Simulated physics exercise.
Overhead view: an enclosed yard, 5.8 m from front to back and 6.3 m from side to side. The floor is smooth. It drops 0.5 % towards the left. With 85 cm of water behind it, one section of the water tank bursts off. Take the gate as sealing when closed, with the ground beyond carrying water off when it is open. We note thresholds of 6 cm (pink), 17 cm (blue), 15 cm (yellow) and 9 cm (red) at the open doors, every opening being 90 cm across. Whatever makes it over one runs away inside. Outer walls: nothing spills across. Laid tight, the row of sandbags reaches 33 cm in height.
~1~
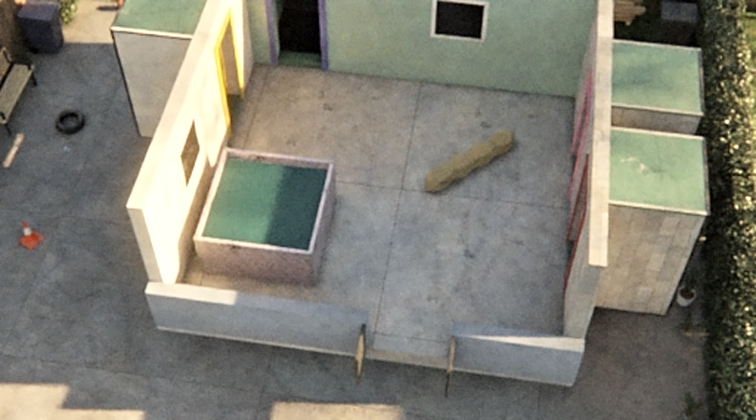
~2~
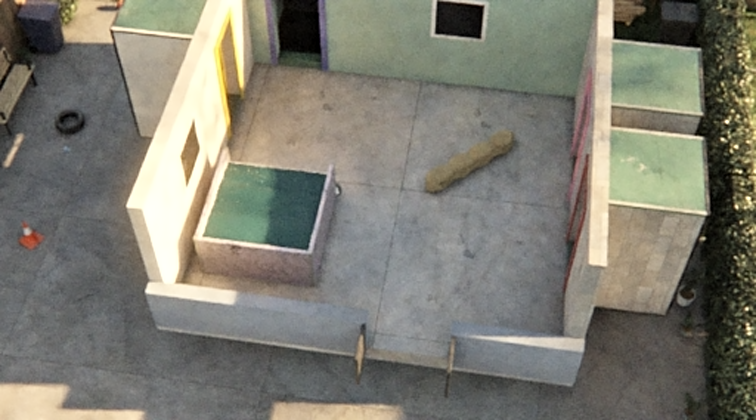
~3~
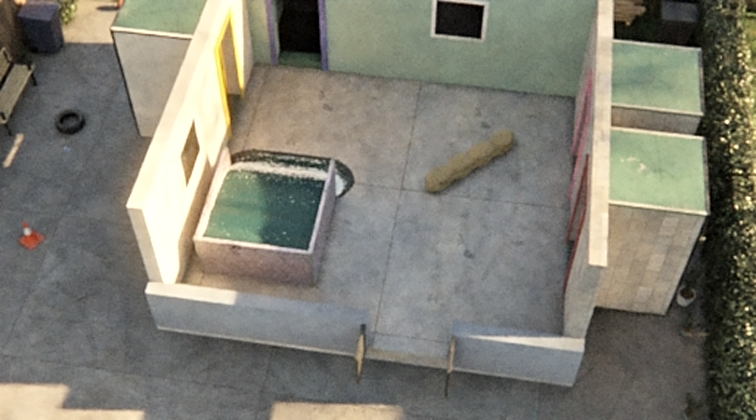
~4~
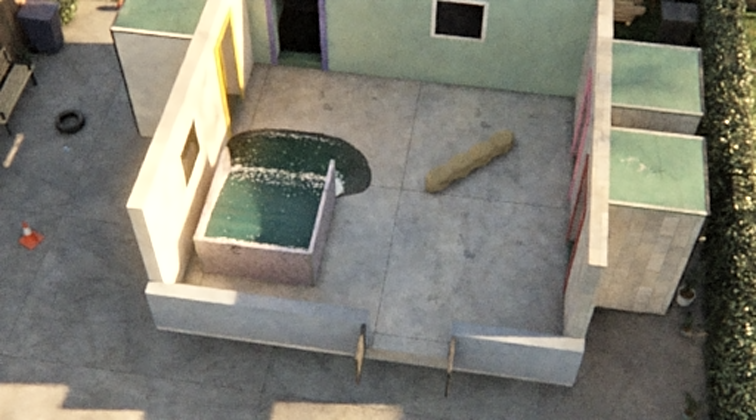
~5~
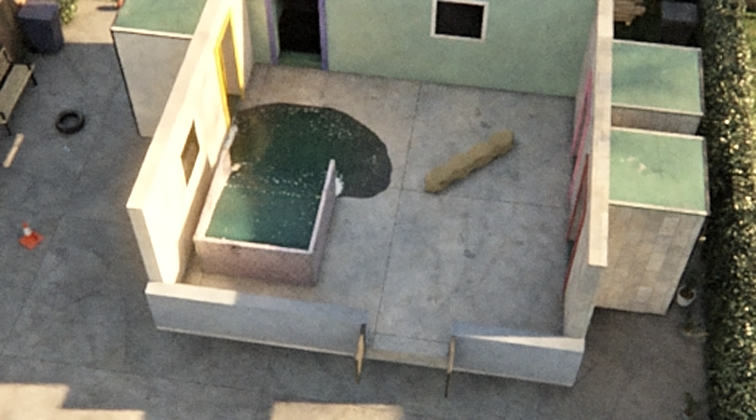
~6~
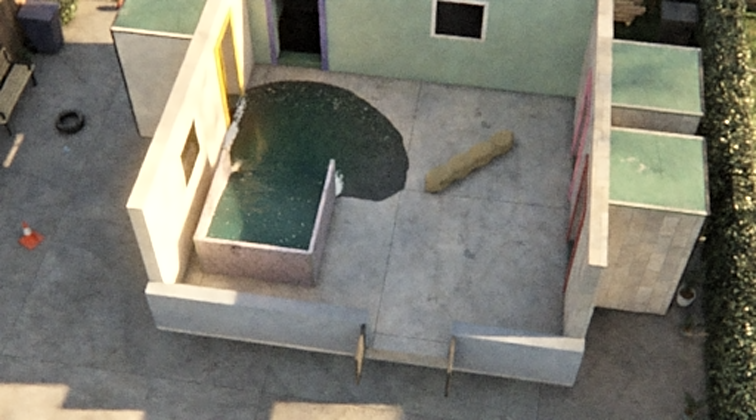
A walled yard with a smooth grey floor is seen from high above by a still camera, with a pale green wall at the back. A pinkish tank of dark green water stands at the left, a tan row of sandbags lies to the right, and two doors stand open in front. Water pours from the tank's far side and spreads in a widening dark, rounded pool towards the back wall and the sandbags.
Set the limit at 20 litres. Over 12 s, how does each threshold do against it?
At the pink door the water goes past it. At the blue door the water goes past it. At the yellow door the water goes past it. At the red door the water stays short of it.
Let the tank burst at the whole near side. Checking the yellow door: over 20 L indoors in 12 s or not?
Compared with the limit, yellow is less.
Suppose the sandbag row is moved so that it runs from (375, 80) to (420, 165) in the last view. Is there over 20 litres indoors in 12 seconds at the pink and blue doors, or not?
At the pink door the limit is not reached, and at the blue door it is exceeded.
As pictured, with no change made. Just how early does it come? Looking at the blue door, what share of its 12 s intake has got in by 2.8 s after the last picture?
Roughly 95%.
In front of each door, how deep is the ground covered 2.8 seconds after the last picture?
Measured in centimetres, the pink door gives 10, the blue door 24, the yellow door 22 and the red door 0.
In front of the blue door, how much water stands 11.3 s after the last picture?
Some 8.5 centimetres of depth.
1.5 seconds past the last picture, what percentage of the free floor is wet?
Wet share: About 40 %.
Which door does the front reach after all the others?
It's the red door.
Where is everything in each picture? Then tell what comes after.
In the first picture, the water tank at (267, 202) is whole and still, 85 cm deep.
In the second picture, water pours out on the water tank's far side and has run 1.0 m, to a hidden place; typically 7 cm deep outside, 85 cm at the water tank's back.
In the third picture, the front is at a hidden place, 1.2 m from the gap on the water tank's far side; 1.6 m2 of floor is under water; 84 cm left at the back of the water tank.
In the fourth picture, the front is at (228, 142), 1.6 m from the gap on the water tank's far side; 3.1 m2 of floor is under water; 76 cm left at the back of the water tank.
In the fifth picture, water pours out on the water tank's far side and has run 2.1 m, to (275, 106); typically 10 cm deep outside, 72 cm at the water tank's back.
In the sixth picture, the front is at (325, 86), 2.7 m from the gap on the water tank's far side; 7.3 m2 of floor is under water; 70 cm left at the back of the water tank.
Then, 0.7 s after the last picture water covers 35 % of the floor and is deepest (56 cm) near (261, 71); pink door not reached, blue door 44 cm at the sill, 82 L in, yellow door 21 cm at the sill, 2 L in, red door not reached.
Then, 1.5 s after the last picture water covers 40 % of the floor and is deepest (47 cm) near (263, 64); pink door not reached, blue door 44 cm at the sill, 243 L in, yellow door 19 cm at the sill, 14 L in, red door not reached.
Then, 2.8 s after the last picture water covers 50 % of the floor and is deepest (28 cm) near (558, 96); pink door 10 cm at the sill, 0 L in, blue door 24 cm at the sill, 371 L in, yellow door 22 cm at the sill, 30 L in, red door not reached.
Then, 6.3 s after the last picture water covers 95 % of the floor and is deepest (16 cm) near (427, 82); pink door 9 cm at the sill, 27 L in, blue door 7 cm at the sill, 385 L in, yellow door 8 cm at the sill, 44 L in, red door 4 cm at the sill, 0 L in.
Then, 11.3 s after the last picture water covers 95 % of the floor and is deepest (15 cm) near (205, 213); pink door 3 cm at the sill, 35 L in, blue door 9 cm at the sill, 385 L in, yellow door 9 cm at the sill, 44 L in, red door 3 cm at the sill, 0 L in.
